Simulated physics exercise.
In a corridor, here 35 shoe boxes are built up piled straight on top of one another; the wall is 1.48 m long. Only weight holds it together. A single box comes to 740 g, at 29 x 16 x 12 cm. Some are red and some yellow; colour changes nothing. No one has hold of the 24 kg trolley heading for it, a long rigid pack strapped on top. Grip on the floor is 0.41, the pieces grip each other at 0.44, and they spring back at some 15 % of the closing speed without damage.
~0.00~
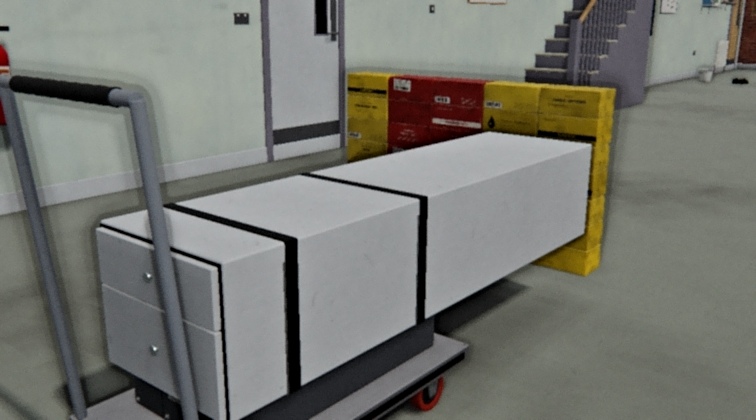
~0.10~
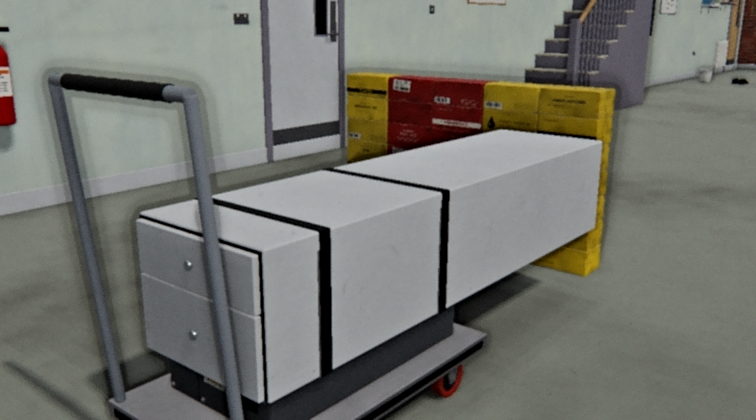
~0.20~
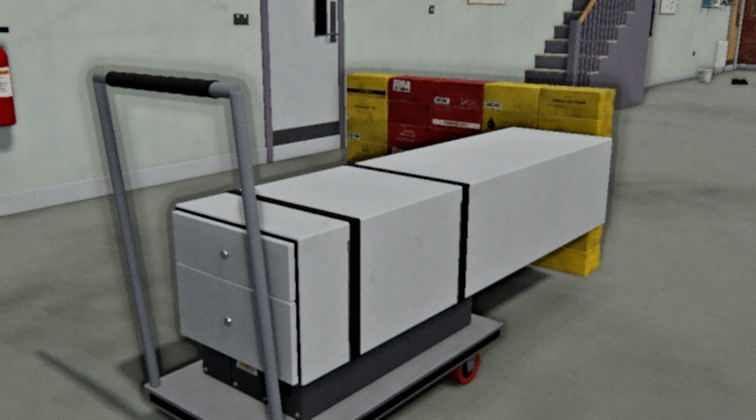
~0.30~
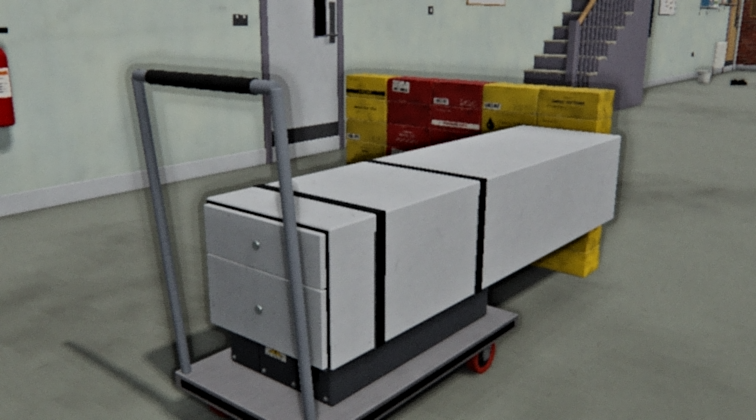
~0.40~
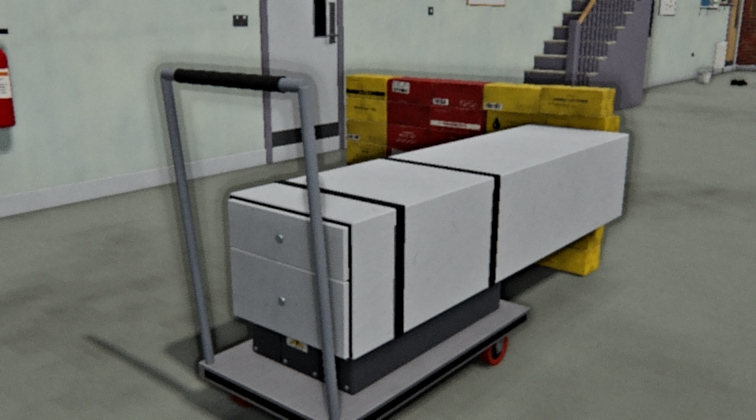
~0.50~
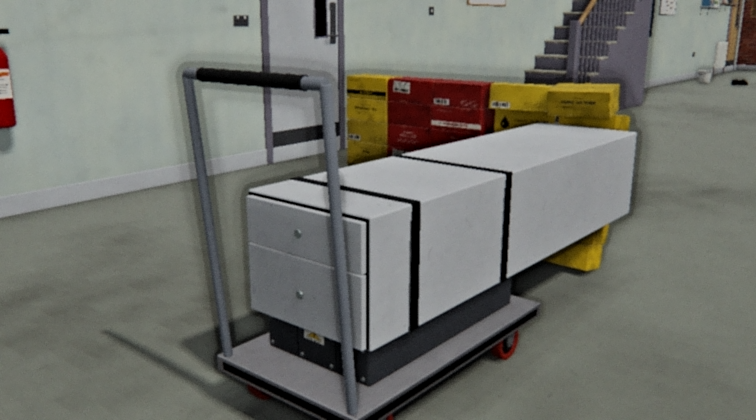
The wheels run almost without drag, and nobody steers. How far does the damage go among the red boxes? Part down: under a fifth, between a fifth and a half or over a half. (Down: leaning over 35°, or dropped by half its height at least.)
It comes to under a fifth.
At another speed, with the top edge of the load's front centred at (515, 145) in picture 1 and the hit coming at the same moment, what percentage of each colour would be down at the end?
Then yellow 50, red 0 per cent.
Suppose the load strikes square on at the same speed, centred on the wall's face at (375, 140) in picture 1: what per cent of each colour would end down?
In that case yellow 30, red 50 per cent.
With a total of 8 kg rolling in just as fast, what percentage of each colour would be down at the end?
In that case yellow 30, red 0 per cent.
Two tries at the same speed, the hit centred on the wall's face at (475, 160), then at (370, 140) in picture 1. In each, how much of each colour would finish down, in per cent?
Yellow 30 then 30, red 50 then 50 per cent.
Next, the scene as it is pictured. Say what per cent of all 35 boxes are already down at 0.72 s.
By then 15 per cent.
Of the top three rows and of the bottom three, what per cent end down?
From the top 40, from the bottom 40 per cent.
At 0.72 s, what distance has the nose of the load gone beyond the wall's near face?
About 25 cm past it.
By 0.72 s, load 24 cm past the wall's line, still rolling; none of the 14 red boxes down (6 of 35 in all colours); top red box unmoved.
By 1.06 s, load 38 cm past the wall's line, still rolling; none of the 14 red boxes down (14 of 35 in all colours); top red box unmoved.
When it is over (1.9 s), load 64 cm past the wall's line, still rolling; none of the 14 red boxes down (14 of 35 in all colours); top red box unmoved; top yellow box unmoved. That is 0 per cent. In pixels of the last frame, middles, top red box near (418, 90), top yellow box near (375, 87).
